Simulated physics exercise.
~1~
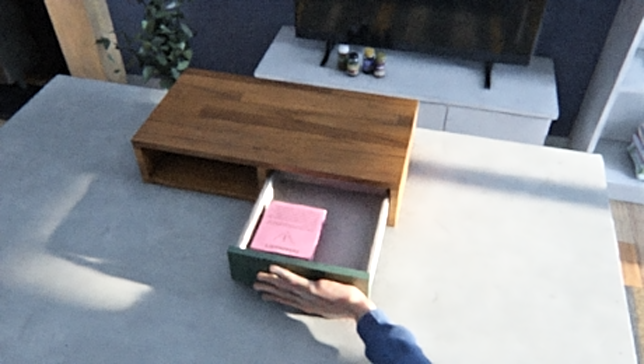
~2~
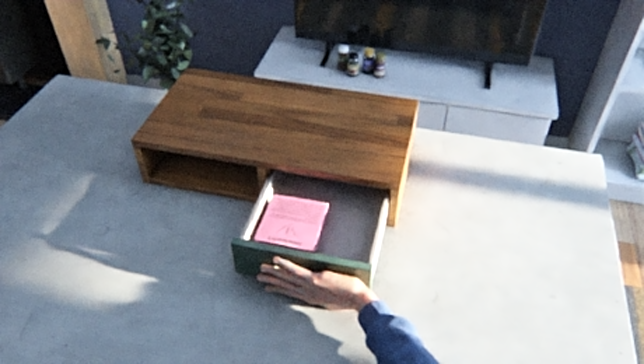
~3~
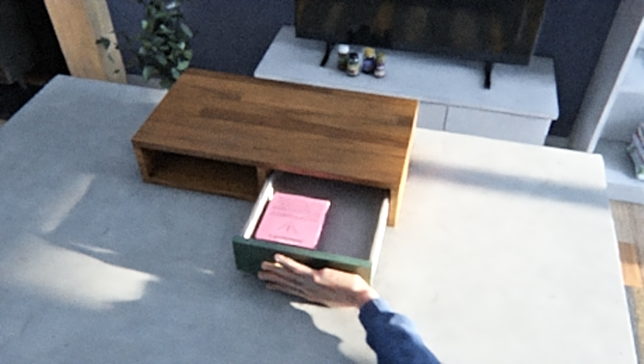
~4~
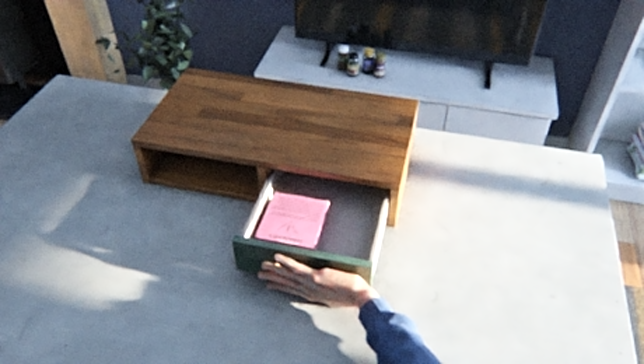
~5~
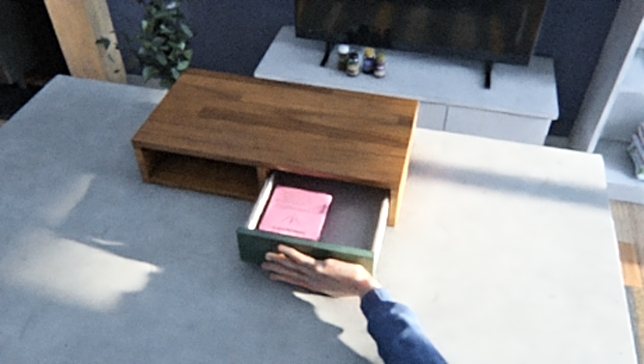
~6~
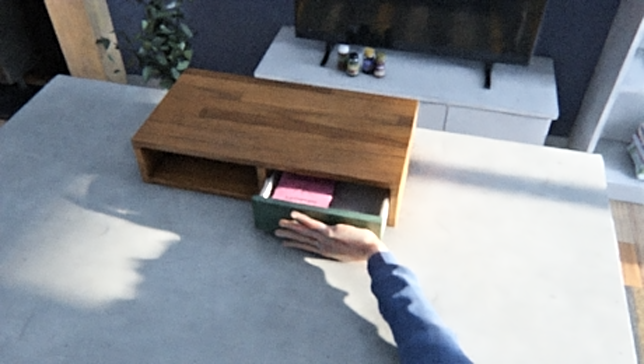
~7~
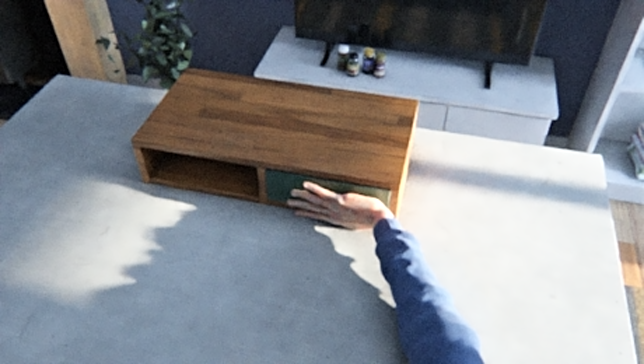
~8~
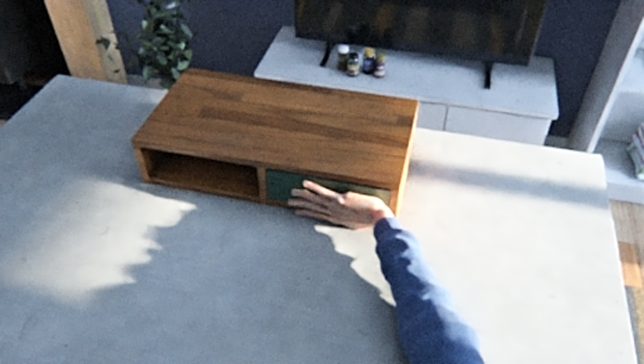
A hand pushes a green-fronted drawer holding a pink packet fully into a wooden chest.
